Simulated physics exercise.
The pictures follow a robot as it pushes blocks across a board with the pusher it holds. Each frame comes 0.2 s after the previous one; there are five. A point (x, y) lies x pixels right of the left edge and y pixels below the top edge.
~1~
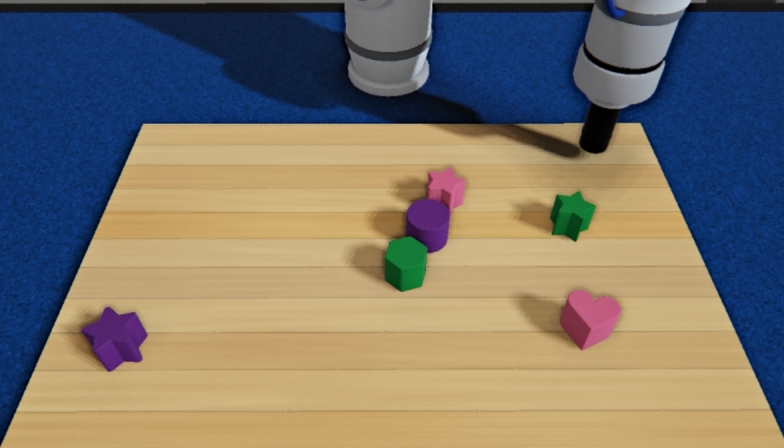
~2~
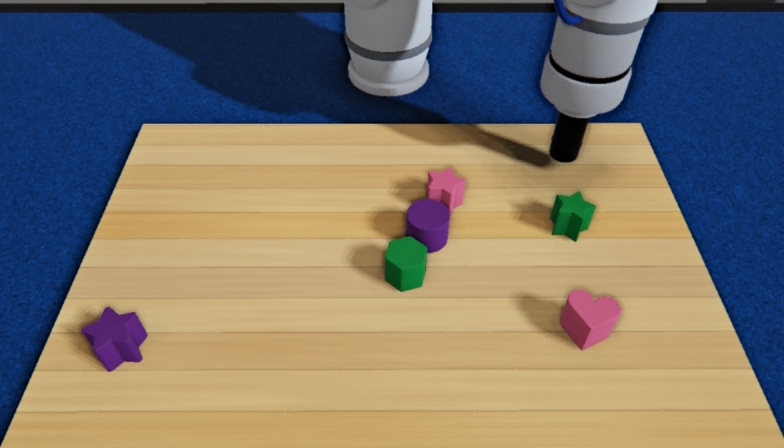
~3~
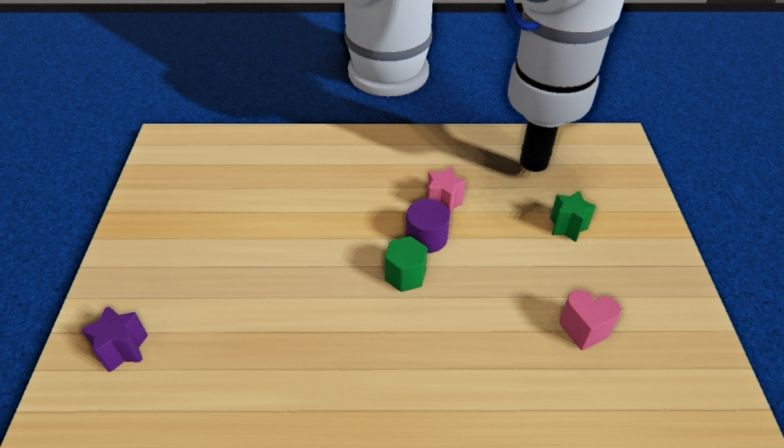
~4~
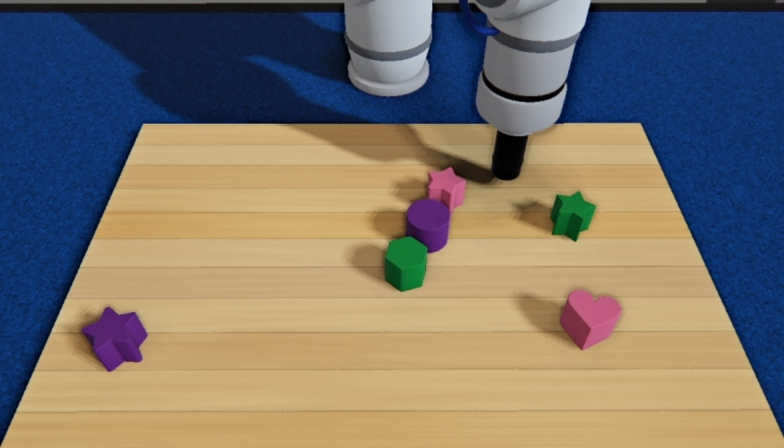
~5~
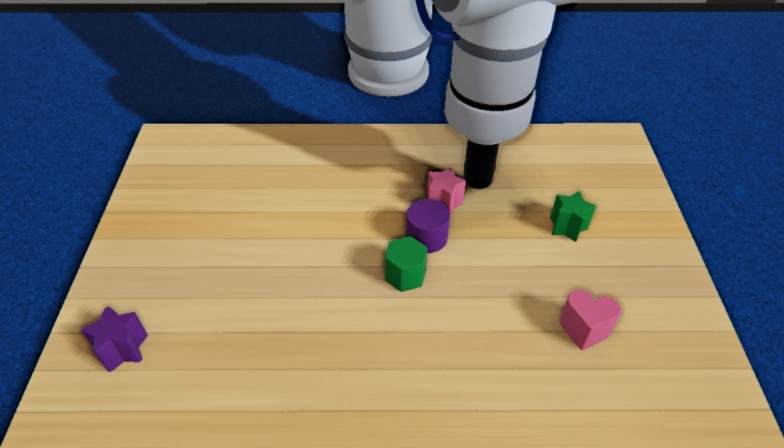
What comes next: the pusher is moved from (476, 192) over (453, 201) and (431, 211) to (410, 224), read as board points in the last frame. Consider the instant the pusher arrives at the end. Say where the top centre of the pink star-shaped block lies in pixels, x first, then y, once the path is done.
The answer is (380, 203).
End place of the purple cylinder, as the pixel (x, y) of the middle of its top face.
By then it is at (414, 229).
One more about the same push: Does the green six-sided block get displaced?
Going by the path, yes.
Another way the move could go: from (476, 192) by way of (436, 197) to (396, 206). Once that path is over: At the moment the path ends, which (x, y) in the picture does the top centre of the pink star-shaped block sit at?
It sits at (388, 207).
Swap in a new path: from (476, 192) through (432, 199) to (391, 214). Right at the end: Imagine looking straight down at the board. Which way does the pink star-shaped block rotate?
The pink star-shaped block rotates counterclockwise.
What follows on the original path. Halfway along, pusher at (442, 194); purple cylinder at (420, 222); pink star-shaped block at (417, 191).
At the end, pusher at (410, 213); green six-sided block at (406, 262), turned 15° clockwise; purple cylinder at (414, 229); pink star-shaped block at (380, 203), turned 30° clockwise.
